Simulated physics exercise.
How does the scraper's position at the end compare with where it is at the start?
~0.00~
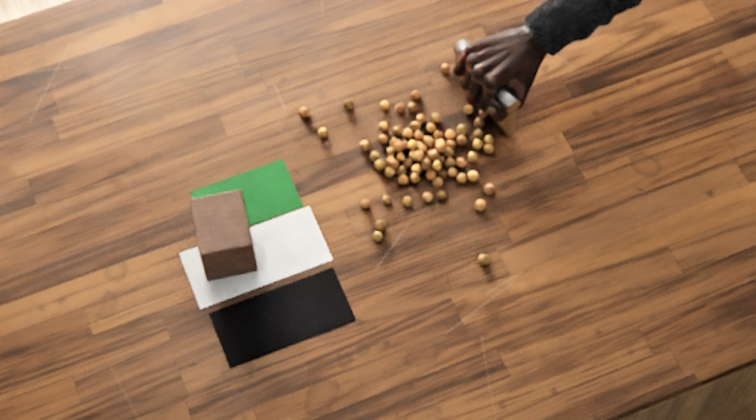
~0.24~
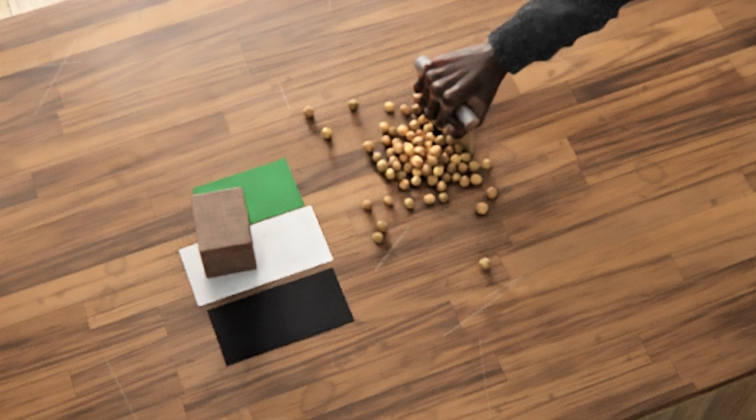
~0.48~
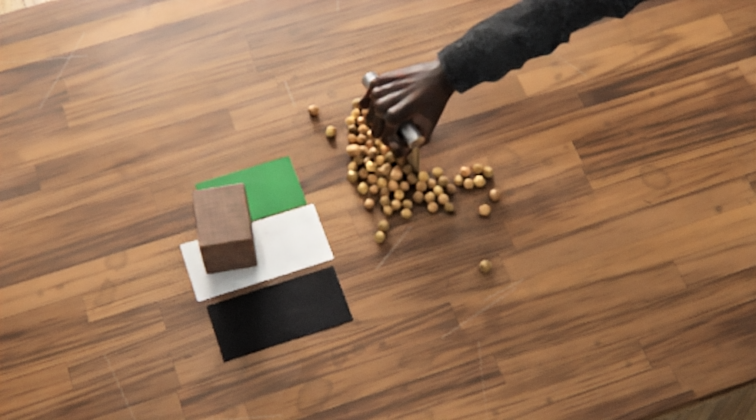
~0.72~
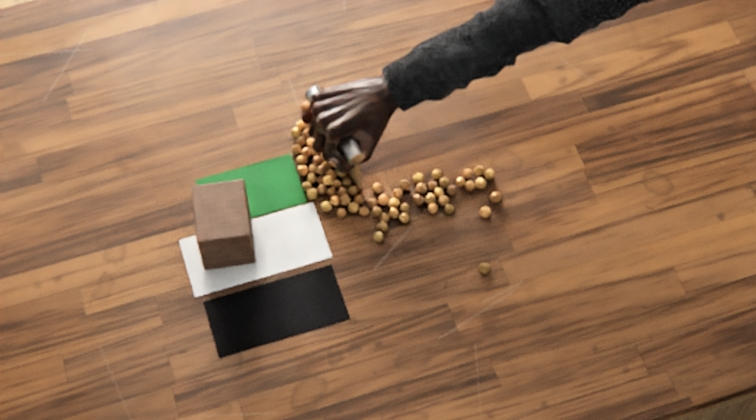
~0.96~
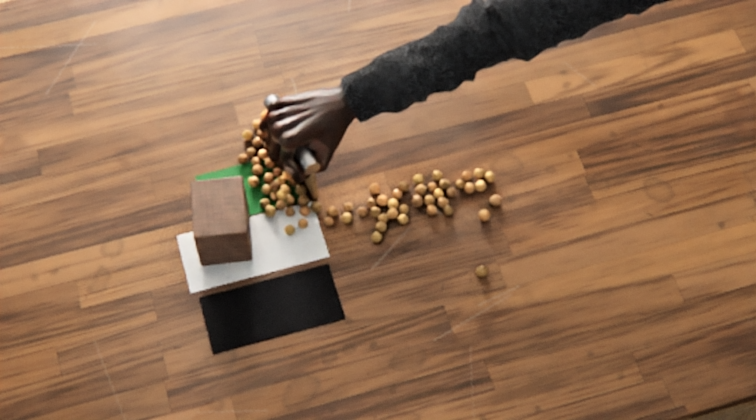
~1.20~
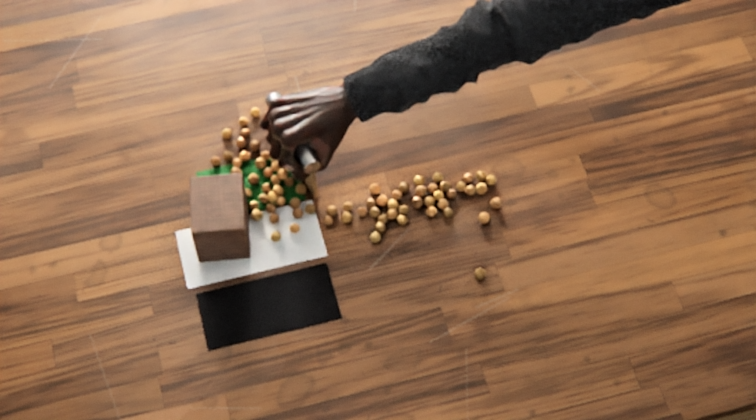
At the start the scraper is at the upper right of the bead pile, away from the mats. By the end it is well to the left and slightly lower, beside the green mat.
